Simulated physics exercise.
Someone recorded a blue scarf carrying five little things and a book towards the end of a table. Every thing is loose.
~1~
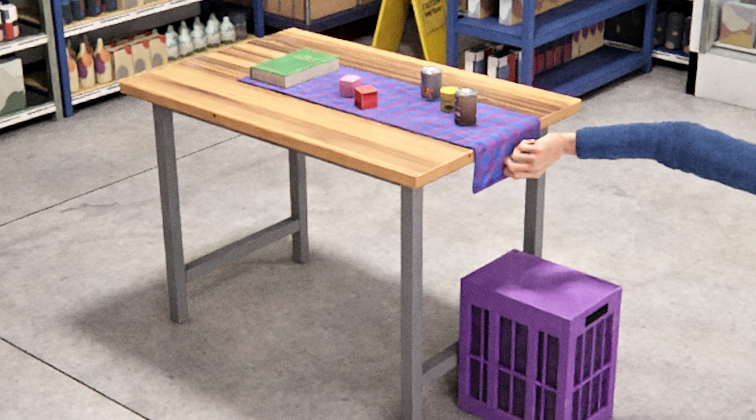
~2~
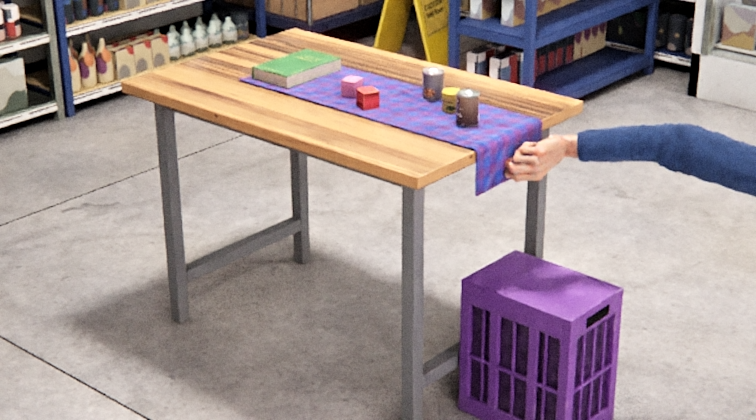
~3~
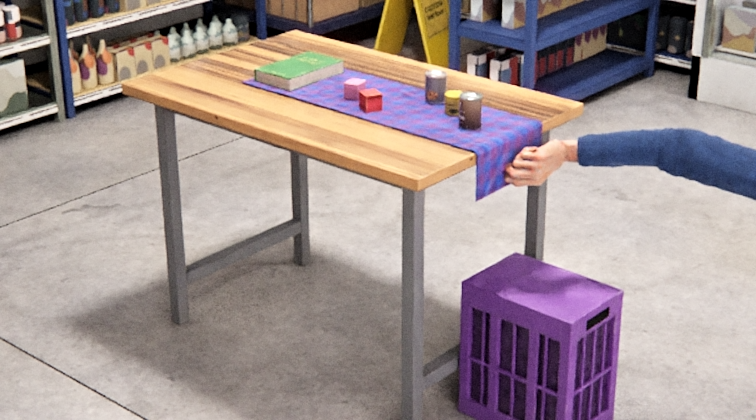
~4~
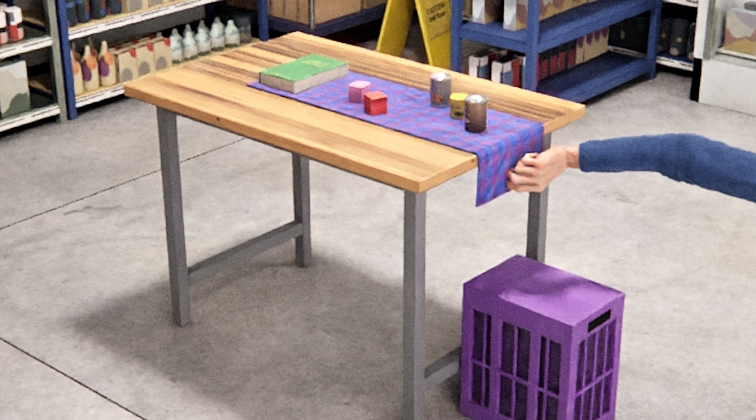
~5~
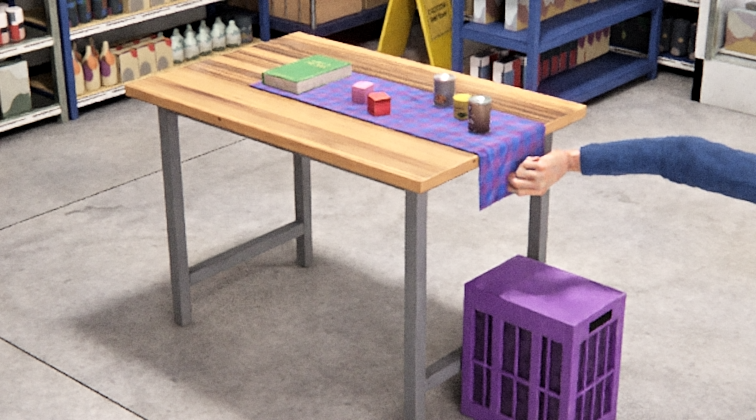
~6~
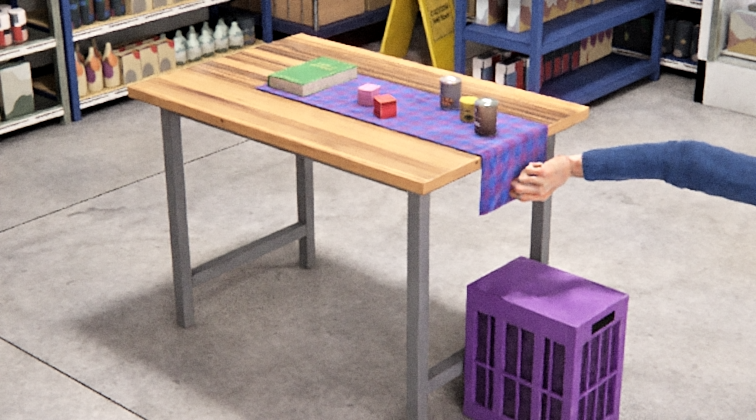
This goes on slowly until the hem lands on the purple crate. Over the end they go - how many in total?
Two in total.
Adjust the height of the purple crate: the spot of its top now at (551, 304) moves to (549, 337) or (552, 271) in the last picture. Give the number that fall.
First case 3, second 1.
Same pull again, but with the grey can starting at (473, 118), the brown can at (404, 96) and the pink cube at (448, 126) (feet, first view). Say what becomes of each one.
Outcome: Grey can is gone, brown can is still in place, pink cube is gone.
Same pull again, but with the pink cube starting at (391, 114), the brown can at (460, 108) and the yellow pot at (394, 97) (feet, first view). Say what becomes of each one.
Looks like the pink cube hangs in there, the brown can ends up down, and the yellow pot hangs in there.
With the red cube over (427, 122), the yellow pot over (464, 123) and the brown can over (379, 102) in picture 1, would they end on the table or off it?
The red cube ends up off; the yellow pot ends up off; the brown can stays put.
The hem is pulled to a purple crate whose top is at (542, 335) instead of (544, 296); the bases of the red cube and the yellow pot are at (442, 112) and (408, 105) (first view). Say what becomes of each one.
The red cube ends up off the top and the yellow pot ends up off the top.
Soon after, hem near (513, 244); brown can gone.
After that, hem on the crate; brown can and yellow pot gone.
In the end, hem on the crate; brown can and yellow pot gone. Over the edge go two.
